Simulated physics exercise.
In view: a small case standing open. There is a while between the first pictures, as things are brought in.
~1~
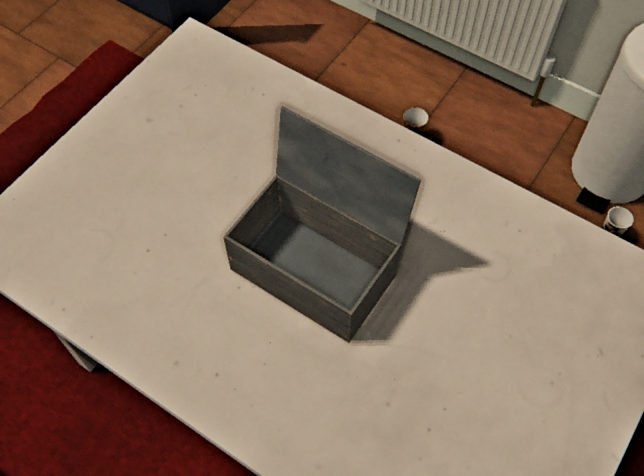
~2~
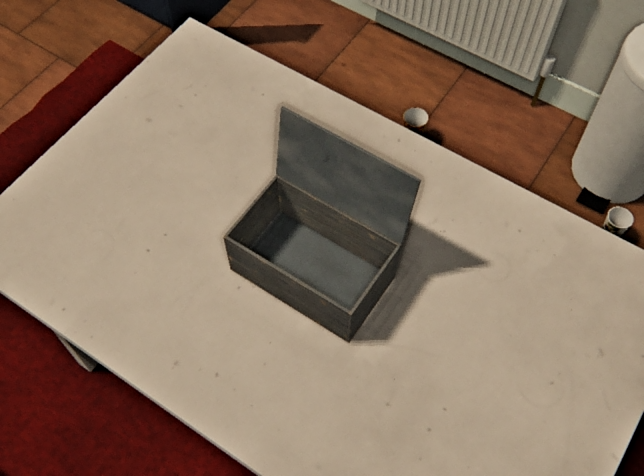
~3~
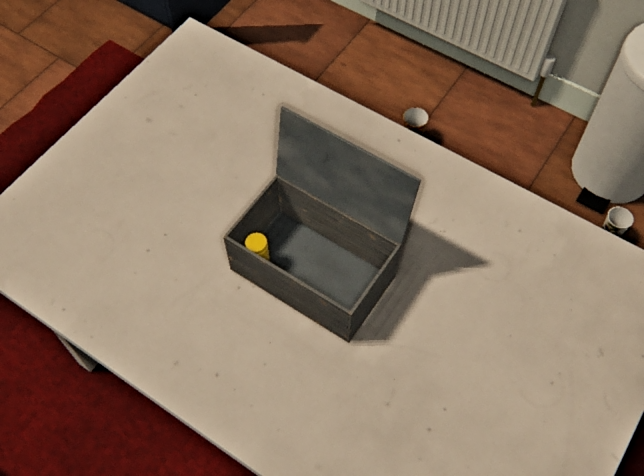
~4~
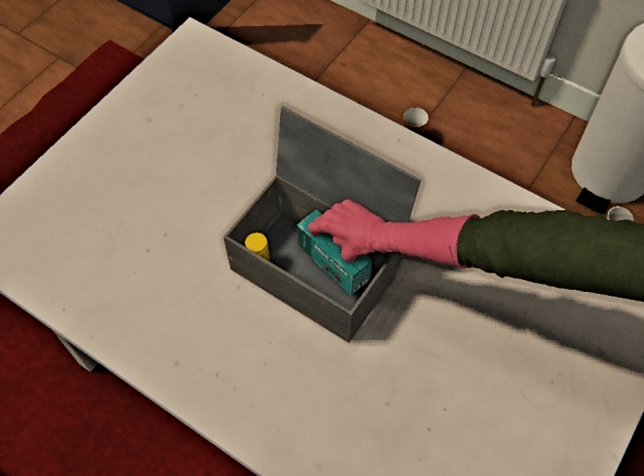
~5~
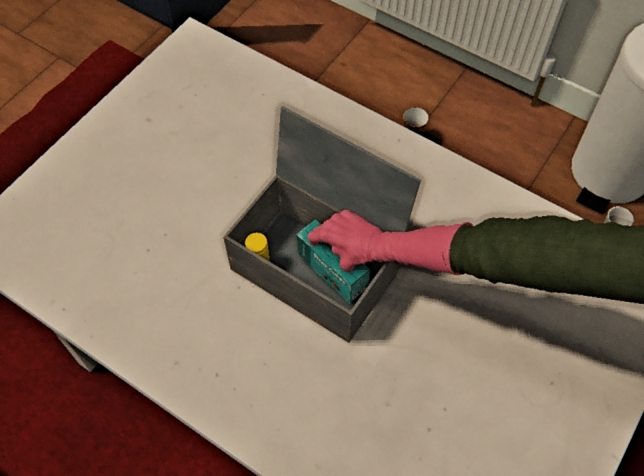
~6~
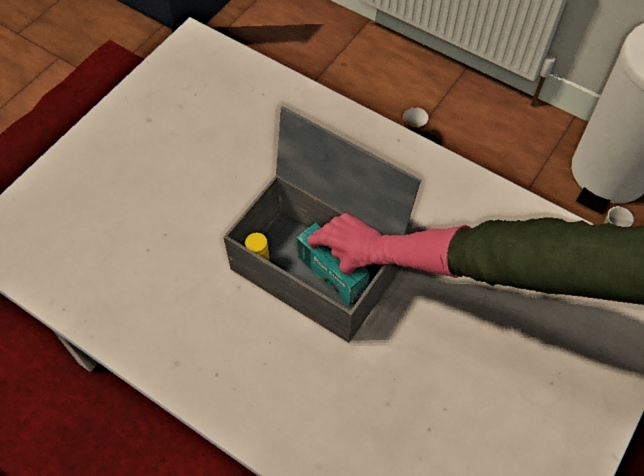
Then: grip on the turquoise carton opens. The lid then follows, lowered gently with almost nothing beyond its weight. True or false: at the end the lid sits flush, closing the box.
True.
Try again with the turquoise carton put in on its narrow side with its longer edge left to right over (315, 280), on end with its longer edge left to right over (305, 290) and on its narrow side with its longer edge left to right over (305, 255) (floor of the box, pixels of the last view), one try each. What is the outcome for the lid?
The first time it goes down completely, the next time it is kept open, and the last time it goes down completely.
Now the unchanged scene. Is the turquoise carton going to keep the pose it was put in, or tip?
In the end, the turquoise carton keeps its orientation.
Then, 1.20 s past the last view, lid 81° above the rim.
Then, 1.70 s past the last view, lid 46° above the rim.
Then, 2.00 s past the last view, lid 17° above the rim.
Finally, lid shut; both still in place. Final places as the last picture's camera would see them, turquoise carton near (333, 264).
